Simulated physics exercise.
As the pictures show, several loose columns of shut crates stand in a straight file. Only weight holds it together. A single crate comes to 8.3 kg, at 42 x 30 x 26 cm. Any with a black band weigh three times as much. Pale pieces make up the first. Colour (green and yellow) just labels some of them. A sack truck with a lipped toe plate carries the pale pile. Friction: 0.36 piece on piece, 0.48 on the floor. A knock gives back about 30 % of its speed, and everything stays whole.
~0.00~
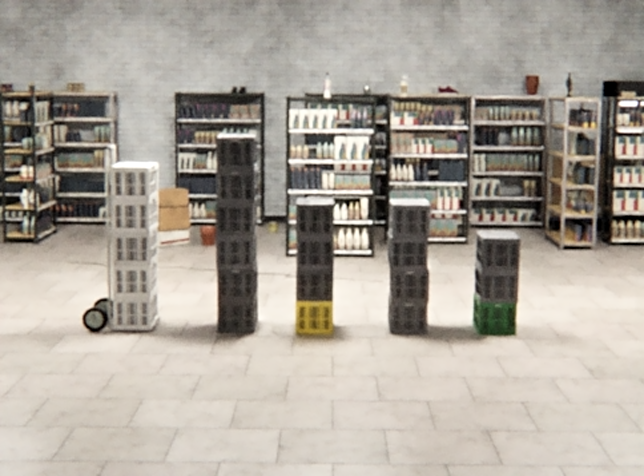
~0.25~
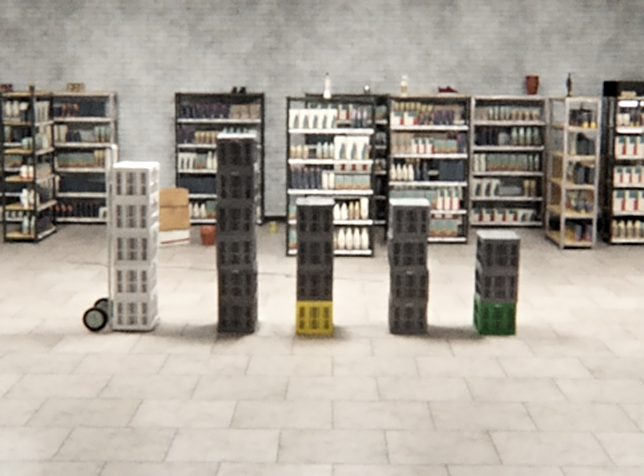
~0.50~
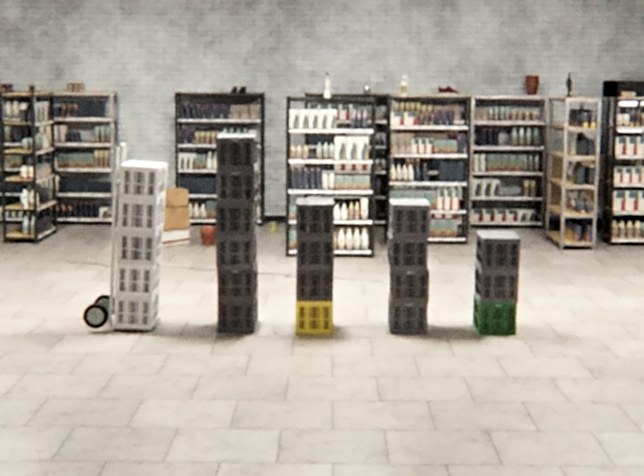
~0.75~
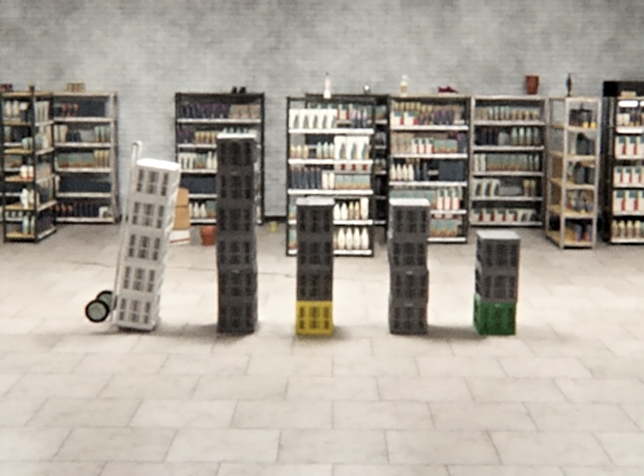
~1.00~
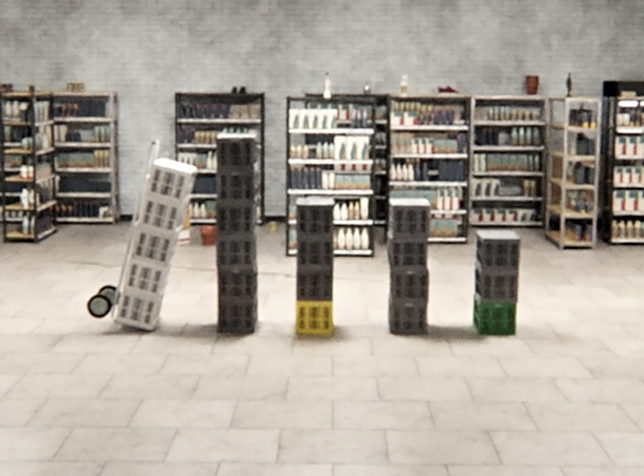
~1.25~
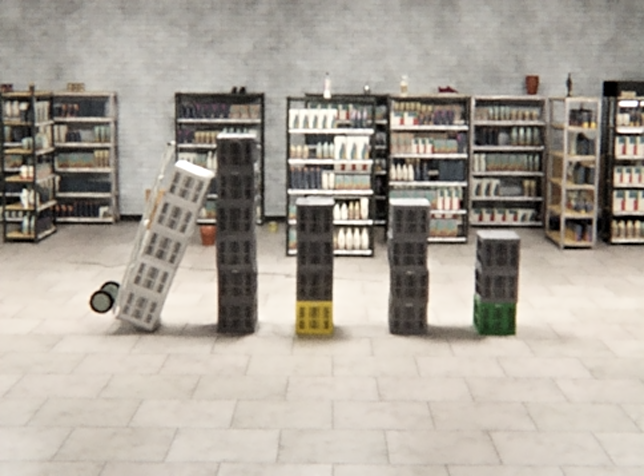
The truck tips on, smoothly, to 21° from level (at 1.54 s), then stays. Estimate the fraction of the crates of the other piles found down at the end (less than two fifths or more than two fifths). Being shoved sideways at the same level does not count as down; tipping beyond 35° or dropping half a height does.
It comes to over two fifths.
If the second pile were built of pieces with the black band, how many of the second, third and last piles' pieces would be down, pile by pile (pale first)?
Then second 0, third 0, last 0.
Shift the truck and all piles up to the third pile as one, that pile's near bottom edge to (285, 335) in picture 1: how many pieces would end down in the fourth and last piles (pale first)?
Then fourth 3, last 2.
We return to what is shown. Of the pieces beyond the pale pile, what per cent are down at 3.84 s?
At that moment 95 per cent.
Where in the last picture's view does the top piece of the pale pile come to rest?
At about (286, 248).
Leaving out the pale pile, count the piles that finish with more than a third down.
The count is 4.
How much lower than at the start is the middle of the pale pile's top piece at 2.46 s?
About 20 cm.
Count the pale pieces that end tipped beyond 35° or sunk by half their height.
The count is 5.
After 2.46 s, 5 of the pale pile down; none of the 17 other crates down, 7 disturbed.
After 3.06 s, 5 of the pale pile down; 6 of the 17 other crates down; yellow crate 30° from how it stood.
After 3.84 s, 5 of the pale pile down; 16 of the 17 other crates down; yellow crate 45° from how it stood; green crate 17° from how it stood.
In the end (4.9 s), 5 of the pale pile down; 16 of the 17 other crates down; yellow crate 45° from how it stood; green crate 15 cm from its place. That is 94 per cent. From the last view, middles, yellow crate near (333, 304), green crate near (513, 314).
